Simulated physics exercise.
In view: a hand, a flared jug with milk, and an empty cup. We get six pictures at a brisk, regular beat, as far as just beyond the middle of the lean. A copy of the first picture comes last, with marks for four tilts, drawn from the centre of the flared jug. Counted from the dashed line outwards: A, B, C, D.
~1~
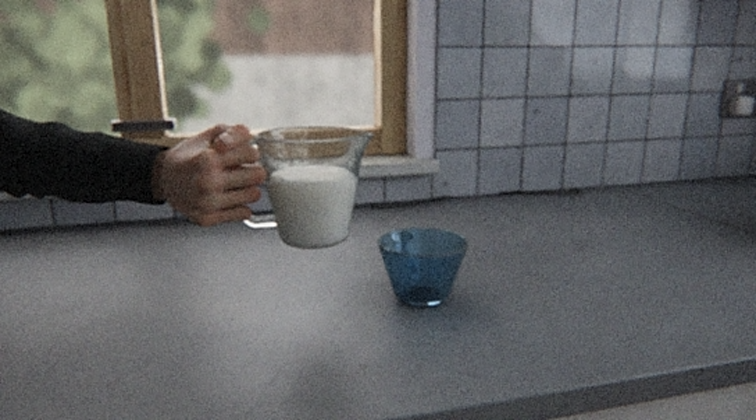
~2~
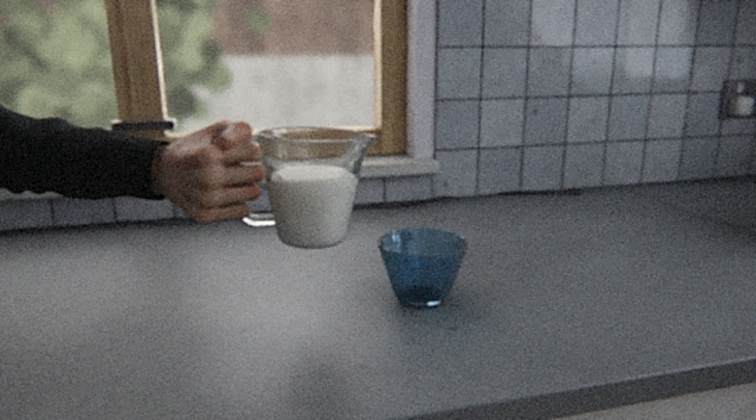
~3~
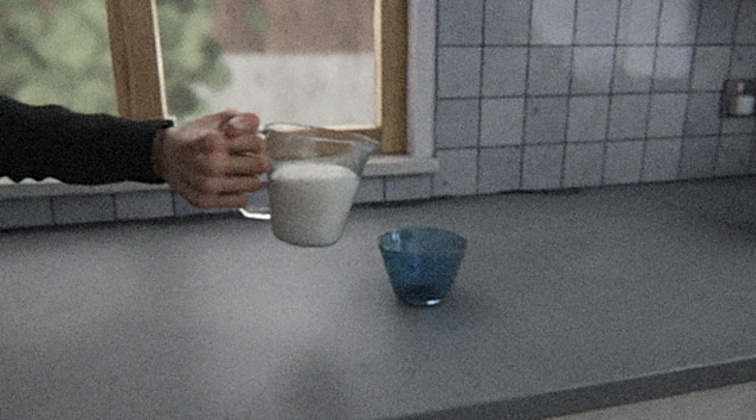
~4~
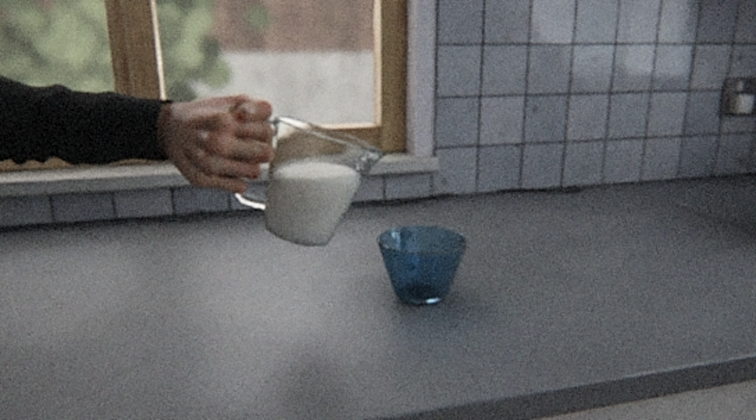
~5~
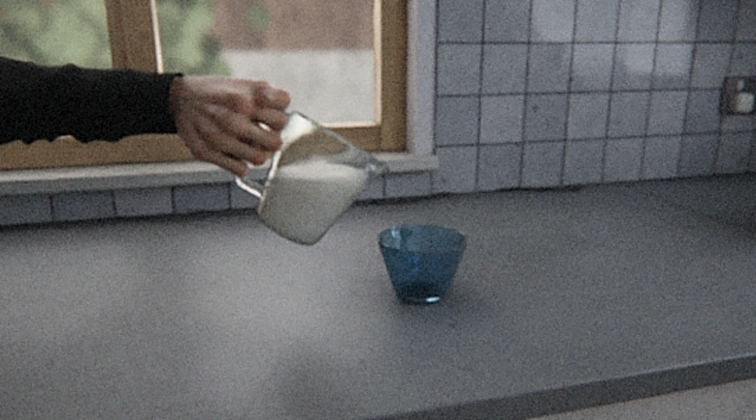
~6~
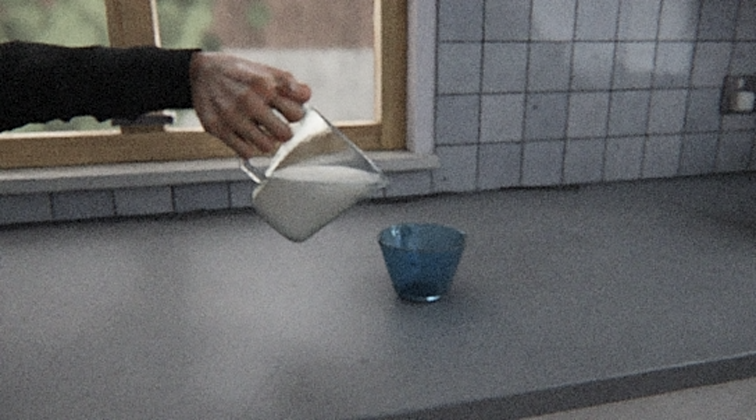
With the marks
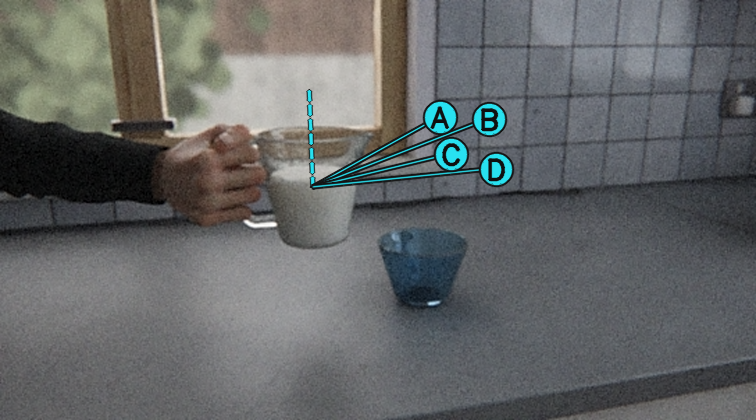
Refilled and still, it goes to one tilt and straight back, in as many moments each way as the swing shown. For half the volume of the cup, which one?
Use mark A.
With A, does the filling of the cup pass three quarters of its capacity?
No, it does not.
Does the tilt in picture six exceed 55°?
No.
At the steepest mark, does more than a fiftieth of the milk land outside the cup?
Yes, it does.
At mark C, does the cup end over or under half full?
Over half.
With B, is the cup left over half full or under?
Over.
In cyan, A at (424, 124); B at (473, 124); C at (434, 157); D at (479, 169).
If A is chosen, the cup ends with about 52 % of what it can hold.
If B is chosen, the cup ends with about 70 % of what it can hold; 6 % of the milk is spilt.
If C is chosen, the cup ends with about 76 % of what it can hold; 17 % of the milk is spilt.
If D is chosen, the cup ends with about 79 % of what it can hold; 26 % of the milk is spilt.
